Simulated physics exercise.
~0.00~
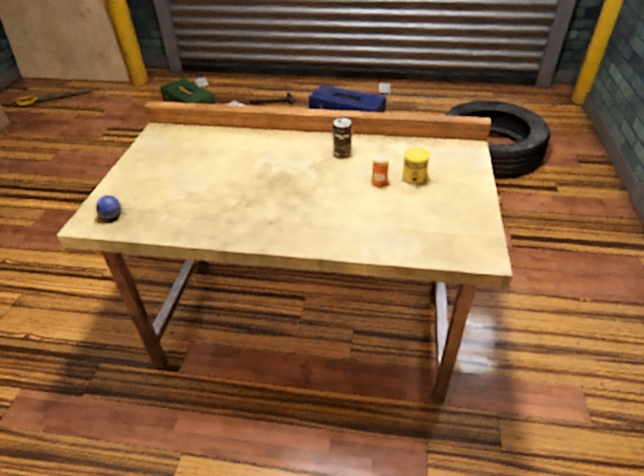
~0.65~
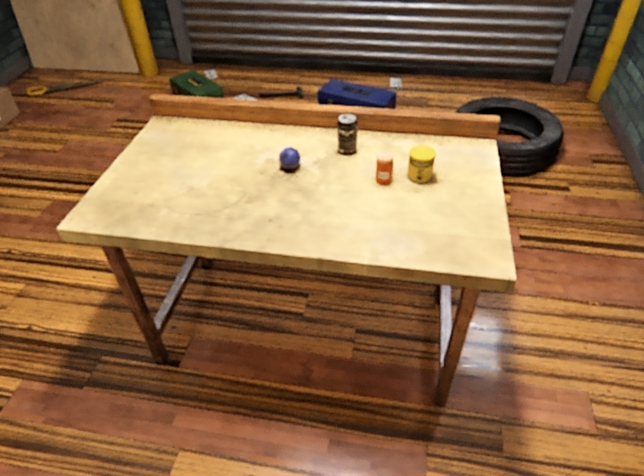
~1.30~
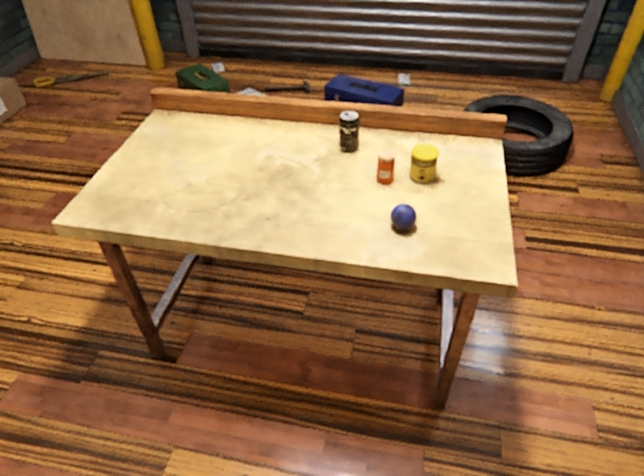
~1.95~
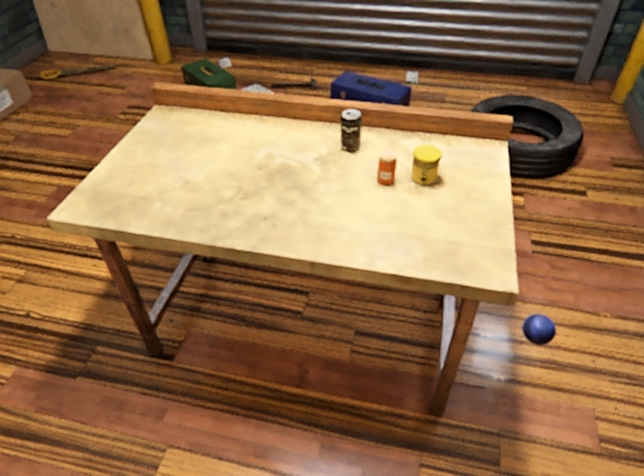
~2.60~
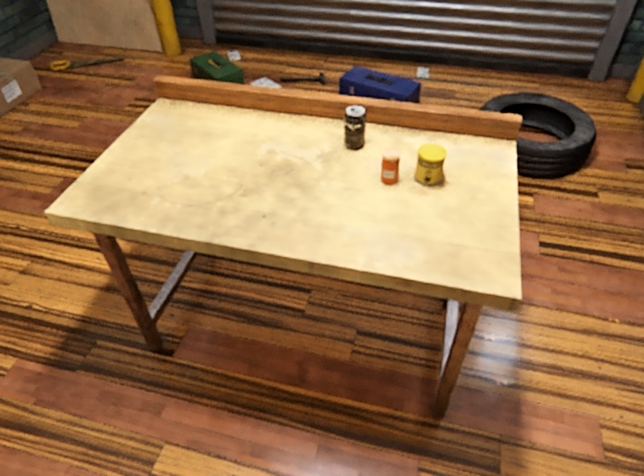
In the video, a blue ball rolls across a wooden table toward the raised strip along its far side, then heads back toward the near right and drops off the edge out of view, while a dark can, an orange shaker and a yellow tin stay in place.
